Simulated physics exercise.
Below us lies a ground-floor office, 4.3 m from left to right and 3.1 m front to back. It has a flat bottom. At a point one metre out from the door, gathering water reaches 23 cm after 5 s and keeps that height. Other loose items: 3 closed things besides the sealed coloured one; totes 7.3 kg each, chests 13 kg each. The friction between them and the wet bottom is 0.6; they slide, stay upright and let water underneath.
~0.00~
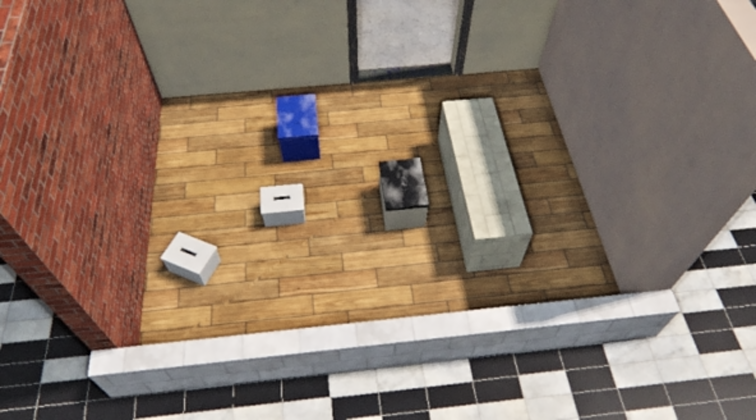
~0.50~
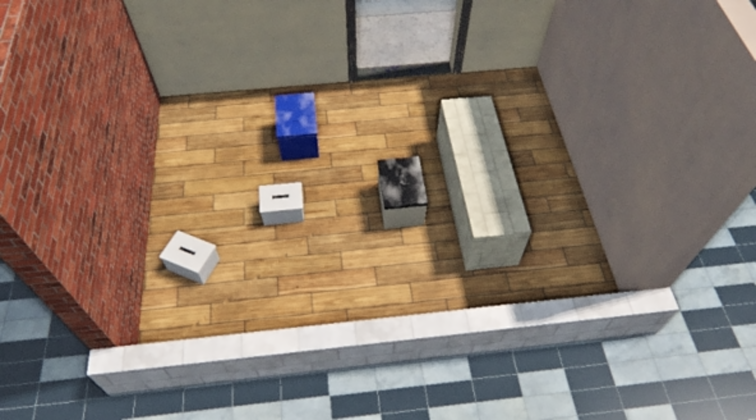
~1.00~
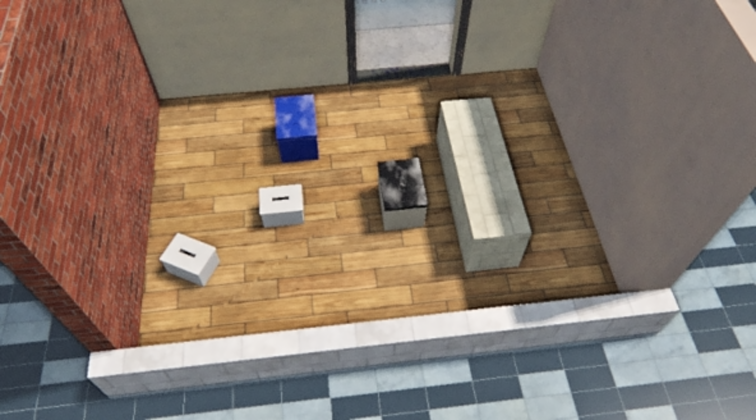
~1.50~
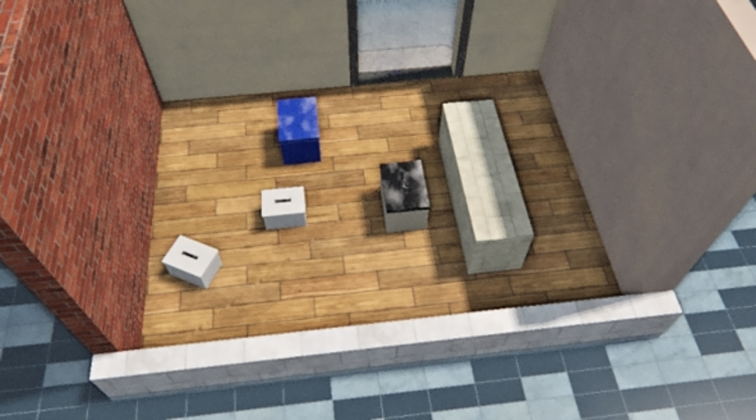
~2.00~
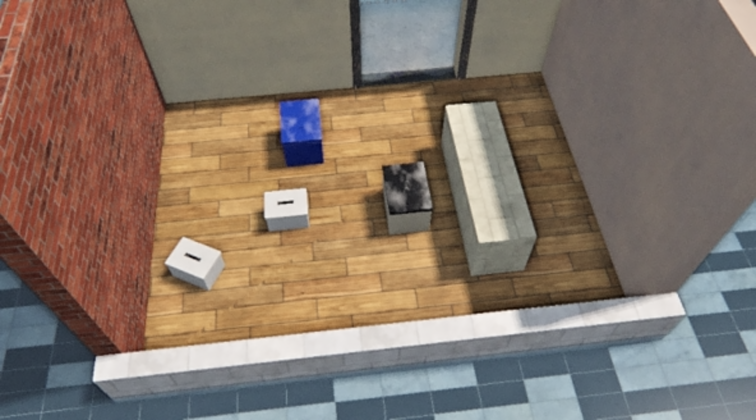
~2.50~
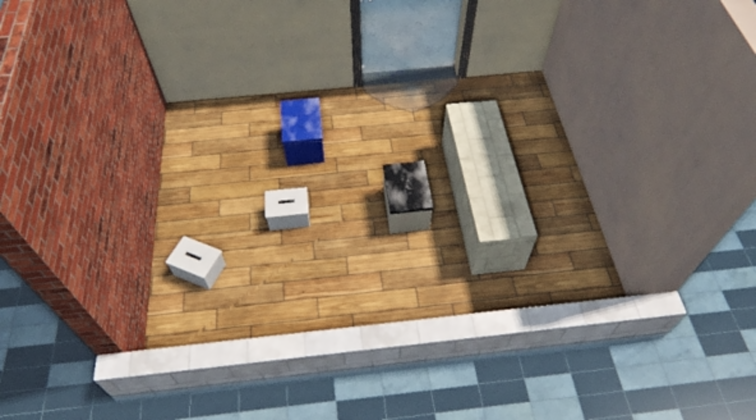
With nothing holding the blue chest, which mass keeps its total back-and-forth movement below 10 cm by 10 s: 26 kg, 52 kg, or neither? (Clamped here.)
Going by the pictures, it is pinned by the lighter mass already.
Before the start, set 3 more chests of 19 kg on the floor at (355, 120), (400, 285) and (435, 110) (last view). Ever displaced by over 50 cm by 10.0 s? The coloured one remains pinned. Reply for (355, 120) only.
It is short of it.
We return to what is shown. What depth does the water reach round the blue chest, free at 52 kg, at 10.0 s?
Depth: Approx. 4 cm.
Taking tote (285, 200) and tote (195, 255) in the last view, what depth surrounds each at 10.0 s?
Depth approx. 8 cm / 7 cm.
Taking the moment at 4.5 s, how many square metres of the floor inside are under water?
4.0 m2.
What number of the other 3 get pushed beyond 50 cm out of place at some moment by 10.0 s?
The count comes to 2.
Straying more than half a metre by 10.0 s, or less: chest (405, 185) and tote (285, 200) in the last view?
So that's further for the first and not as far for the second.
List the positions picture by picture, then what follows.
In the first frame, the blue chest at (297, 116), on the bottom; water covers 0.0 m2; 0 of 4 have shifted.
In the second frame, the blue chest at (296, 114) rests on the ground; 0.0 m2 under water; 0 of 4 have shifted.
In the third frame, the blue chest at (295, 116), on the bottom; 0.0 m2 under water; 0 of 4 have shifted.
In the fourth frame, the blue chest at (298, 118) rests on the ground; 0.0 m2 under water; 0 of 4 have shifted.
In the fifth frame, the blue chest at (300, 120), on the bottom; 0.0 m2 under water; 0 of 4 have shifted.
In the sixth frame, the blue chest at (301, 119), on the bottom; water covers 0.3 m2; 0 of 4 have shifted.
After 3.5 s the blue chest would be 0 cm from its start with 26 kg and 0 cm from its start with 52 kg; 0 cm of water round it then.
After 4.5 s the blue chest would be 0 cm from its start with 26 kg and 0 cm from its start with 52 kg; 2 cm of water round it then.
After 7.0 s the blue chest would be 0 cm from its start with 26 kg and 0 cm from its start with 52 kg; 3 cm of water round it then.
After 10.0 s the blue chest would be 0 cm from its start with 26 kg and 0 cm from its start with 52 kg; 4 cm of water round it then.
